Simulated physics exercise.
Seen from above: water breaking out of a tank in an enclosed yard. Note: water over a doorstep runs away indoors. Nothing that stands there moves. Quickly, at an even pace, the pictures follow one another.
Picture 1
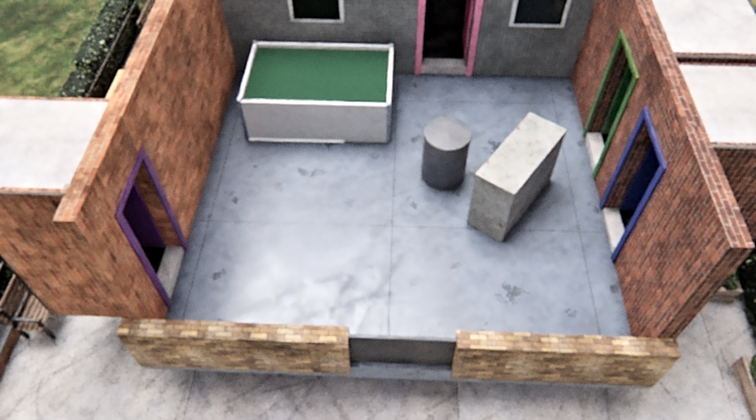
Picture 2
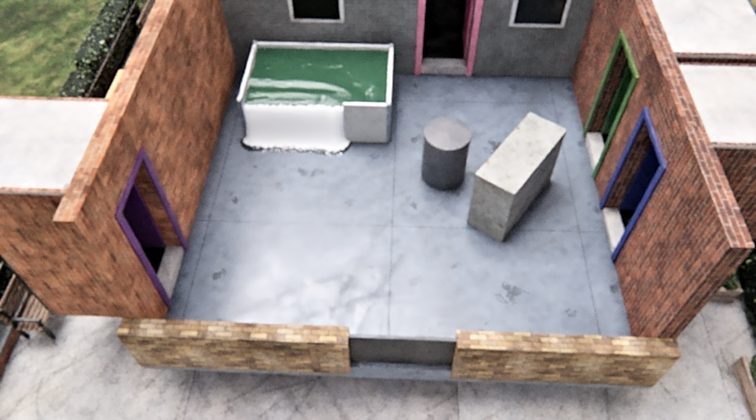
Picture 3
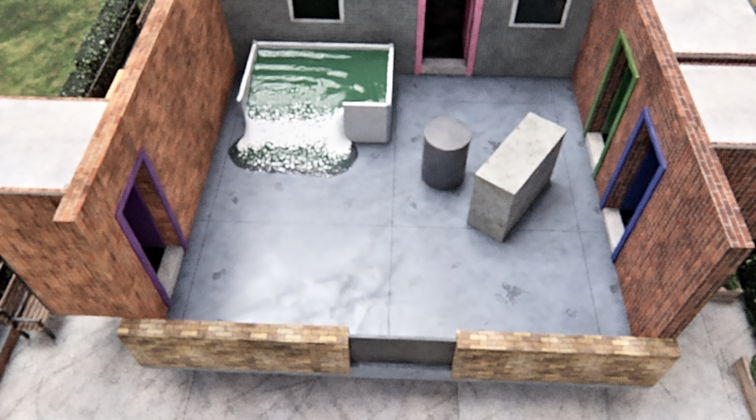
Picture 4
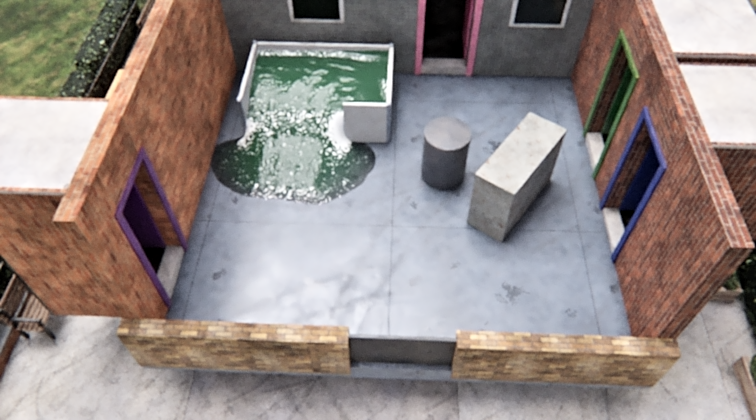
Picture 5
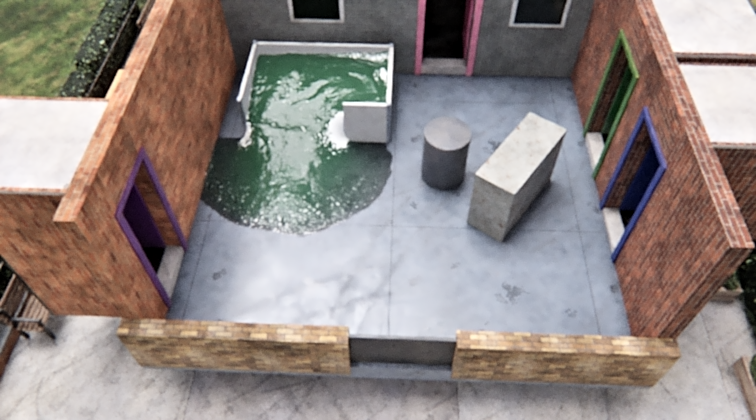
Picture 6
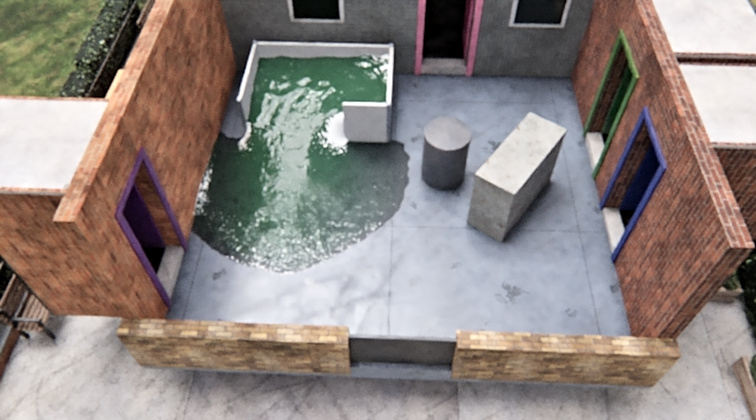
A walled yard held a white tank of green water until its front gave way, and the water poured through the gap, spreading across the grey floor in a widening, rounded pool.
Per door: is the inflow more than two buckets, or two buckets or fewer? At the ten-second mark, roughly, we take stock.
Pink door - two or fewer; purple door - more than two; green door - two or fewer; blue door - more than two.
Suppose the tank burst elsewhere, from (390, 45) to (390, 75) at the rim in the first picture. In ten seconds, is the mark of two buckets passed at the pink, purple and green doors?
Taking them in turn, the pink door overshoots, the purple door undershoots, and the green door overshoots.
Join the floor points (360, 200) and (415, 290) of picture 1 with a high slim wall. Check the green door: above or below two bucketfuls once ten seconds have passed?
My guess is that the green one stays within limits.
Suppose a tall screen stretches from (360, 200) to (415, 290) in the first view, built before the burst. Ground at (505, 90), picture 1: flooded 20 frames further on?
My call for that point: Left unsoaked.
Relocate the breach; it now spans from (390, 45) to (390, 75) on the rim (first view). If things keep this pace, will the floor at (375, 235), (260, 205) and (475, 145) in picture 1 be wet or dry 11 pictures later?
Result, in sequence: Spared by the spill, spared by the spill, sodden.
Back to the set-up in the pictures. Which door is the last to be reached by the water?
Result: The pink one.
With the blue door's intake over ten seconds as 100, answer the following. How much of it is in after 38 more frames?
My estimate: Close to 50 per cent.
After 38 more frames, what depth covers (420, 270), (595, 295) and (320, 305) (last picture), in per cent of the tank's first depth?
I'd say close to 10, 25 and 16 percent.
A moment on, water covers 40 % of the floor; the pink door not reached, the purple door wet at the sill, nothing in, the green door not reached, the blue door not reached.
Next, water covers 45 % of the floor; the pink door not reached, the purple door under two buckets in, the green door not reached, the blue door not reached.
Then, water covers 55 % of the floor; the pink door not reached, the purple door over two buckets in, the green door not reached, the blue door not reached.
Later, water covers 80 % of the floor; the pink door not reached, the purple door far over two buckets in, the green door wet at the sill, nothing in, the blue door over two buckets in.
In the end, water covers 100 % of the floor; the pink door wet at the sill, nothing in, the purple door far over two buckets in, the green door wet at the sill, nothing in, the blue door far over two buckets in.
